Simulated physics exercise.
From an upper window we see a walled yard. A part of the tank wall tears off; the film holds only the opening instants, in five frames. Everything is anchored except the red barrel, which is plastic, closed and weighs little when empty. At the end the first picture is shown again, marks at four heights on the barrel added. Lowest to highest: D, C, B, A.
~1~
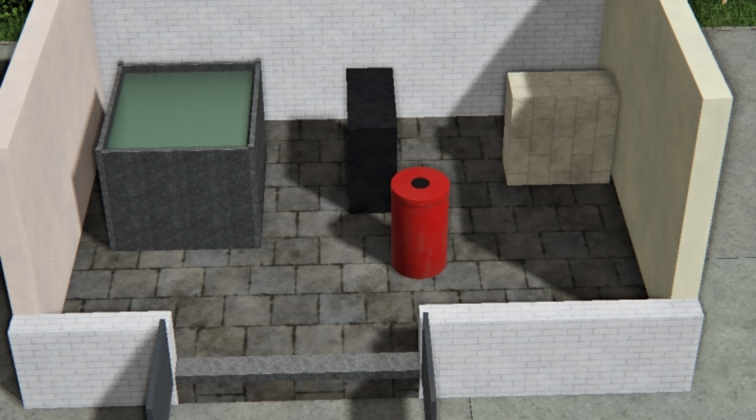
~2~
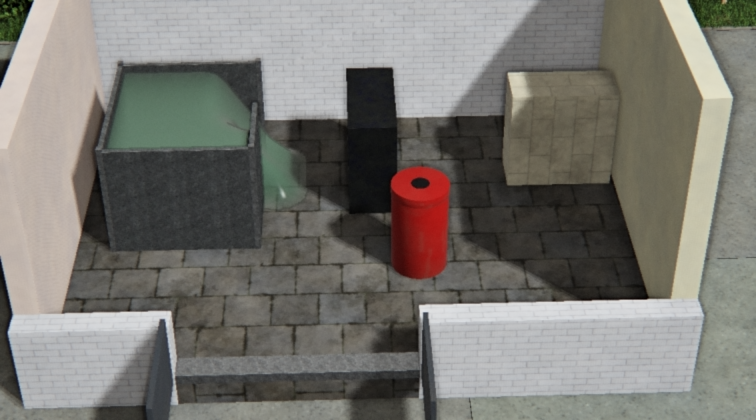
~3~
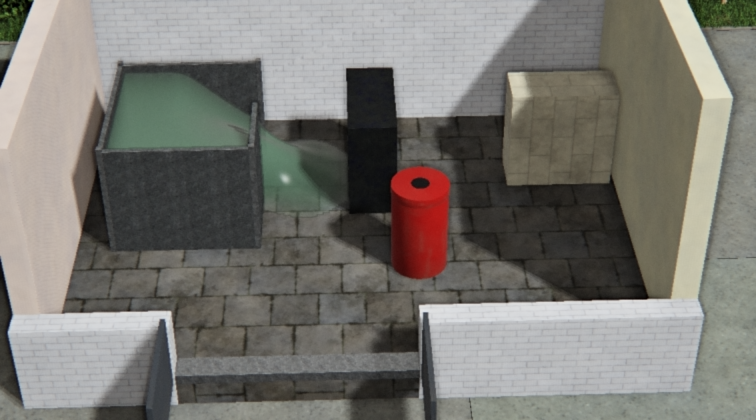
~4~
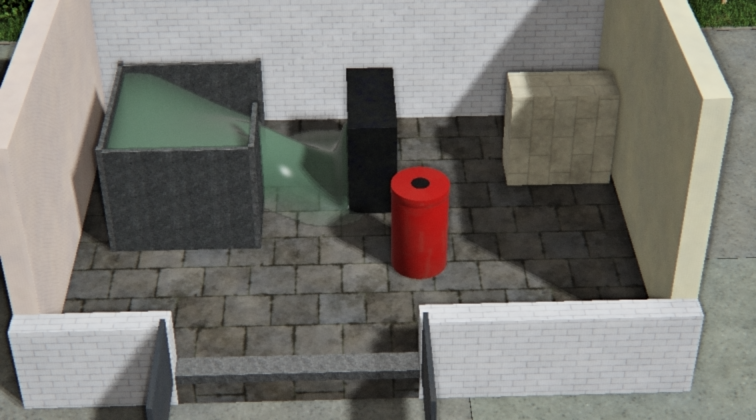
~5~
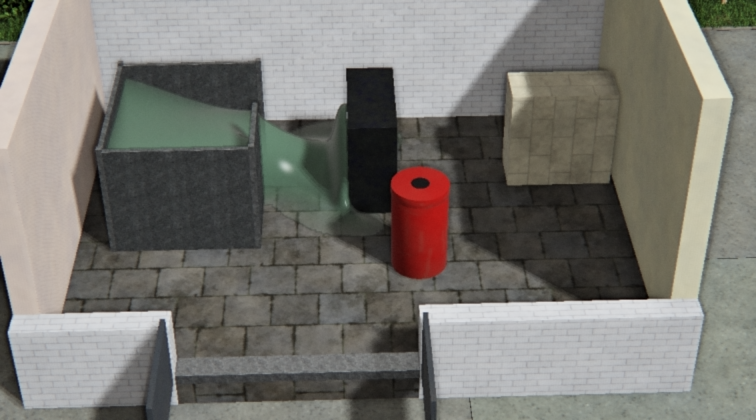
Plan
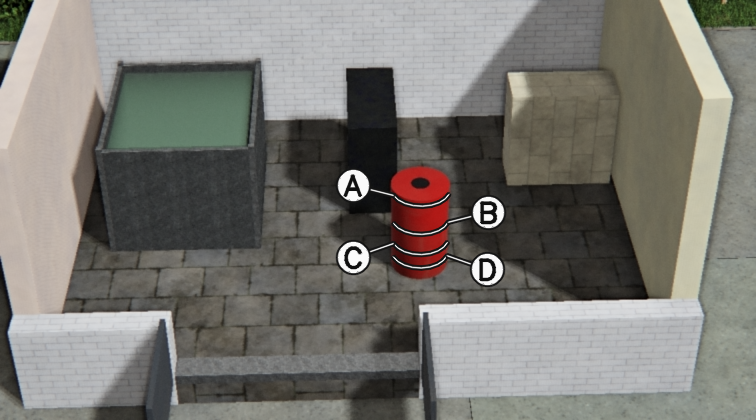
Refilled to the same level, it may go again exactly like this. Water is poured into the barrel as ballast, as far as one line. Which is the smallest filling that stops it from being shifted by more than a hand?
The answer is level D.
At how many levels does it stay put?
All of them.
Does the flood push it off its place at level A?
No, that is safe.
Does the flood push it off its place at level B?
No, that is safe.
In white, A at (422, 206); B at (421, 234); C at (421, 254); D at (421, 268); from the bottom up D, C, B, A.
For level A, it does not move.
For level B, it does not move.
For level C, it does not move.
For level D, it does not move.
